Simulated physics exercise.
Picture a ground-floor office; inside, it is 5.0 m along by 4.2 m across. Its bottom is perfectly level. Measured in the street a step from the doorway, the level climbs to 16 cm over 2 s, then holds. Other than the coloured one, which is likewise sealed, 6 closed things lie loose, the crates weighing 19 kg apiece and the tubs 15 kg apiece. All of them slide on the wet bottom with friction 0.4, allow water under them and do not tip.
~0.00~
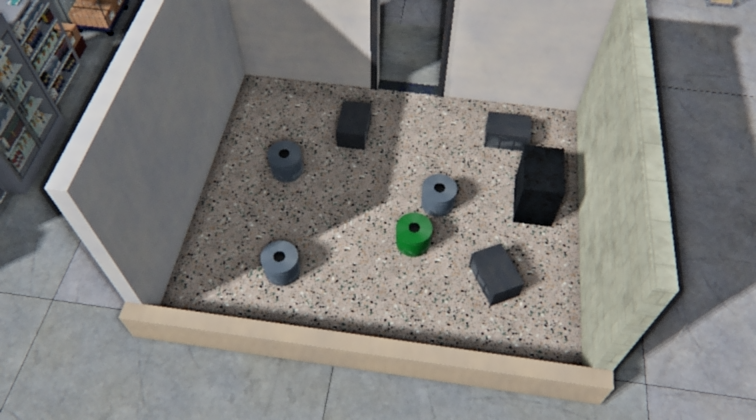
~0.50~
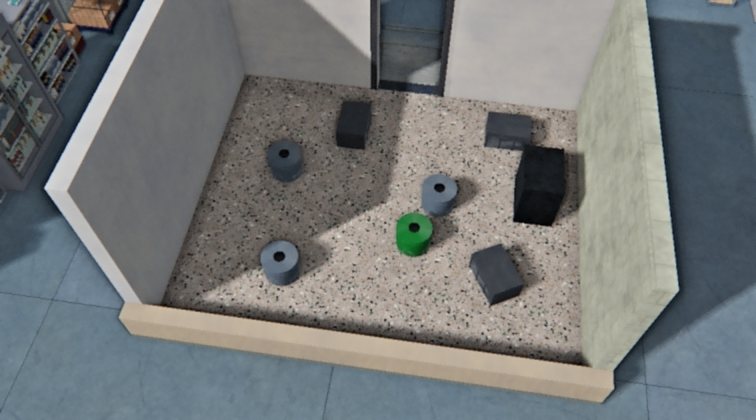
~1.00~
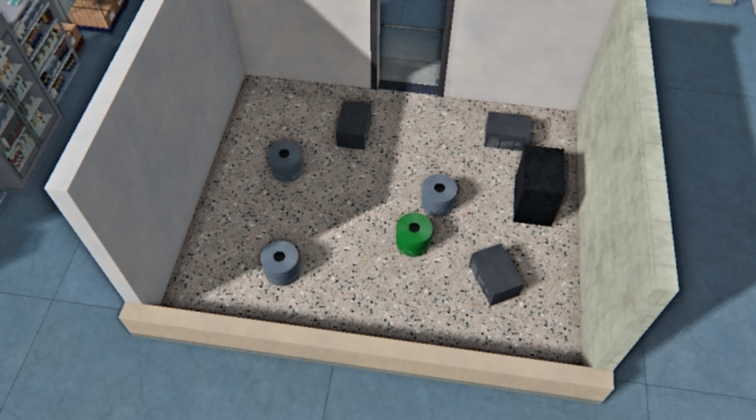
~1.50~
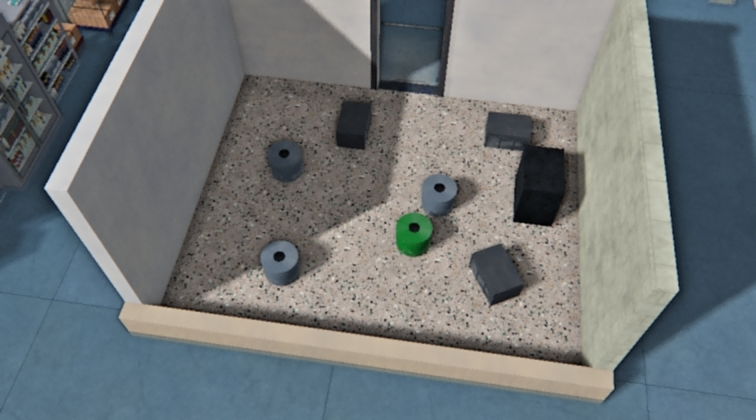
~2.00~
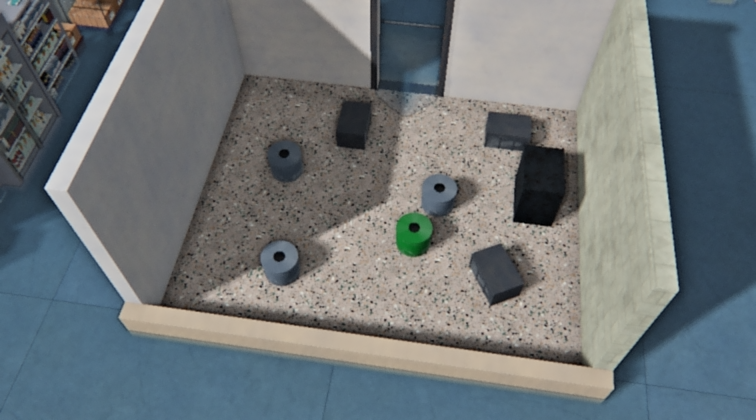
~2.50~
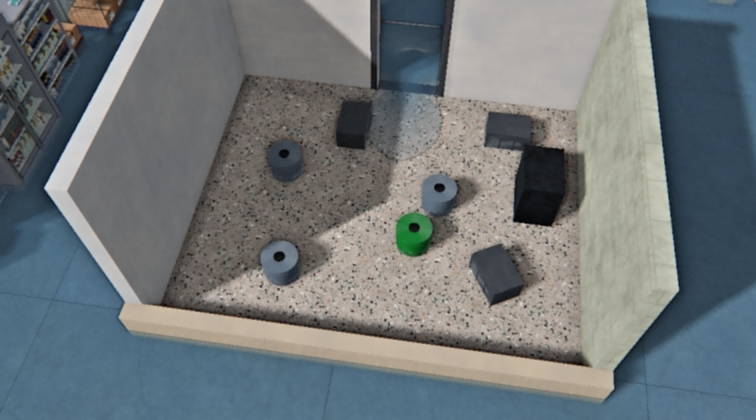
In a ground-floor office with a green tub among grey and dark objects, the ground outside turns from grey to blue under water, then a small patch of water spreads in through the doorway while the objects stay still.
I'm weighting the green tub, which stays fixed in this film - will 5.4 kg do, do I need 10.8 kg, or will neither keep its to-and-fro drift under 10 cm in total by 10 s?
You need 10.8 kg.
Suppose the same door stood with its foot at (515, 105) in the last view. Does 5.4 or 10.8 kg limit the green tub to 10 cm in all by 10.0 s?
Well, then the lesser option suffices.
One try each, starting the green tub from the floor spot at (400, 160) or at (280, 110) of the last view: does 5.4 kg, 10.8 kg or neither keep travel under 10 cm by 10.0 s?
Respectively, neither option succeeds and the light option succeeds.
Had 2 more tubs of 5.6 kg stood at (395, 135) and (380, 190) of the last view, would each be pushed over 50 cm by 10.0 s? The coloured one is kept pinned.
In that order: Beyond it, beyond it.
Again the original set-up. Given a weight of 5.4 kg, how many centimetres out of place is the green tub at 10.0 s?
100 cm.
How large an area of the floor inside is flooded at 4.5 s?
I'd put it close to 9.0 m2.
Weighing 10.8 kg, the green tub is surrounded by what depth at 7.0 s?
3 cm, roughly.
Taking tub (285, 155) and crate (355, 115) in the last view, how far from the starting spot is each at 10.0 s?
In turn: 0 cm, 0 cm.
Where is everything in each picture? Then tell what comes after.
The first picture shows the green tub at (414, 228) rests on the ground; 0.0 m2 under water; 0 of 7 have shifted.
The second picture shows the green tub at (414, 228), on the bottom; water covers 0.0 m2; 0 of 7 have shifted.
The third picture shows the green tub at (414, 228), on the bottom; water covers 0.0 m2; 0 of 7 have shifted.
The fourth picture shows the green tub at (414, 228) rests on the ground; 0.0 m2 under water; 0 of 7 have shifted.
The fifth picture shows the green tub at (414, 228), on the bottom; 0.2 m2 under water; 0 of 7 have shifted.
The sixth picture shows the green tub at (414, 228) rests on the ground; water covers 1.1 m2; 0 of 7 have shifted.
After 3.5 s the green tub would be 0 cm from its start with 5.4 kg and 0 cm from its start with 10.8 kg; 0 cm of water round it then.
After 4.5 s the green tub would be 29 cm from its start with 5.4 kg and 0 cm from its start with 10.8 kg; 3 cm of water round it then.
After 7.0 s the green tub would be 46 cm from its start with 5.4 kg and 0 cm from its start with 10.8 kg; 3 cm of water round it then.
After 10.0 s the green tub would be 91 cm from its start with 5.4 kg and 0 cm from its start with 10.8 kg; 4 cm of water round it then.
